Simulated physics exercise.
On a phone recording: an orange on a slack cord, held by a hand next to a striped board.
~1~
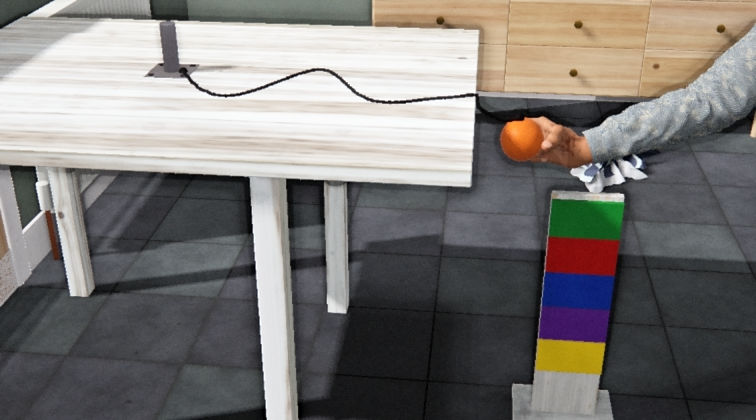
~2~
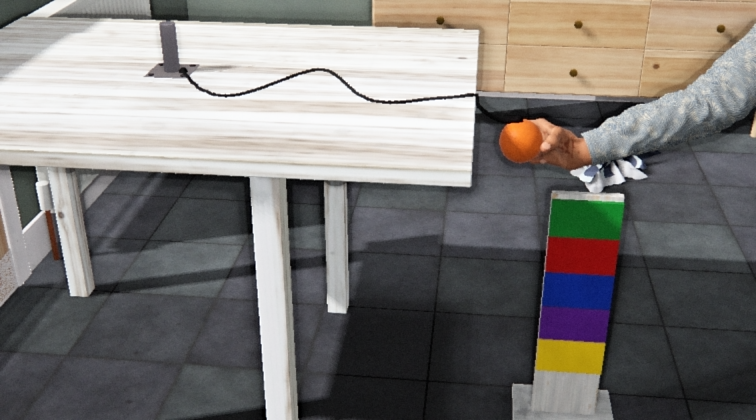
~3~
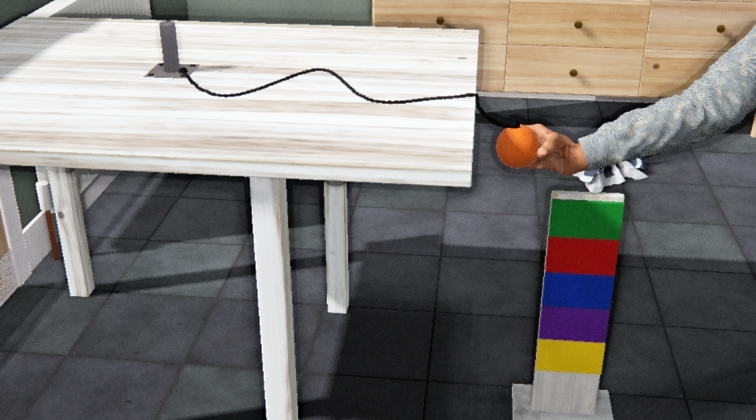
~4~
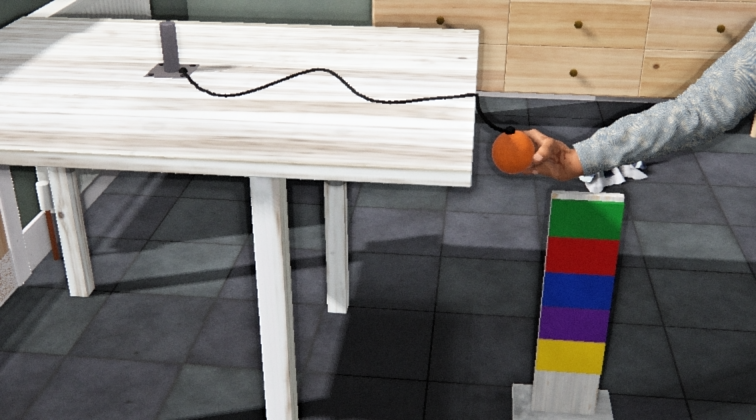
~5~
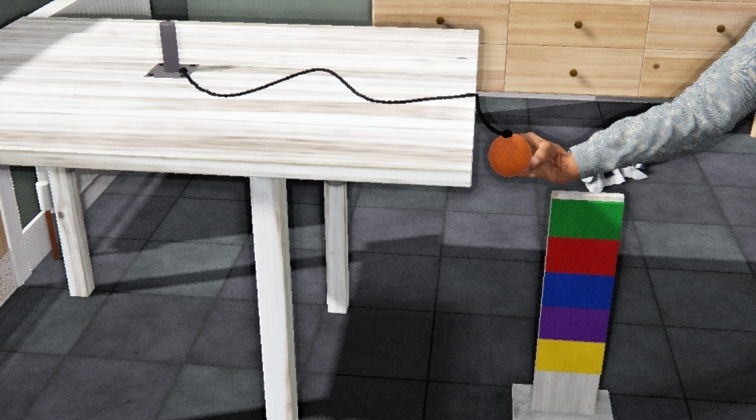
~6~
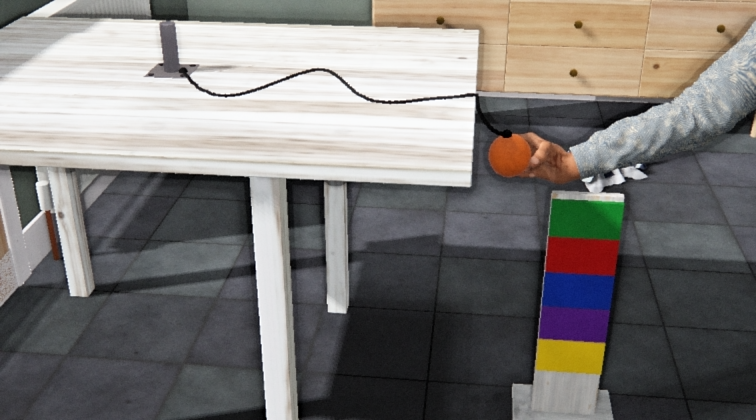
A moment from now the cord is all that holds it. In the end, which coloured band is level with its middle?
The blue band.
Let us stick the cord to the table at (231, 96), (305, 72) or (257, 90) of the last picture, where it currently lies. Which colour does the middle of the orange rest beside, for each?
Note: Try 1 red; try 2 green; try 3 red.
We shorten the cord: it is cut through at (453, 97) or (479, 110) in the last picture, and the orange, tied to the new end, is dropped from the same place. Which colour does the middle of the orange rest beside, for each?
In order, the results are green and red.
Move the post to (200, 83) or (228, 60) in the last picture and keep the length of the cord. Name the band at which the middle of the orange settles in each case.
Purple; purple.
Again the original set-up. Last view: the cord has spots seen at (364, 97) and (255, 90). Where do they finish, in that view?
Around (476, 111), then around (305, 81).
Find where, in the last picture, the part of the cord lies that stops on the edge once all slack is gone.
You'll find it somewhere near (356, 93).
Soon after, orange near (468, 261); level with red.
After that, orange near (468, 281); level with blue.
In the end, orange near (470, 284); level with blue. Its middle rests at the blue band.
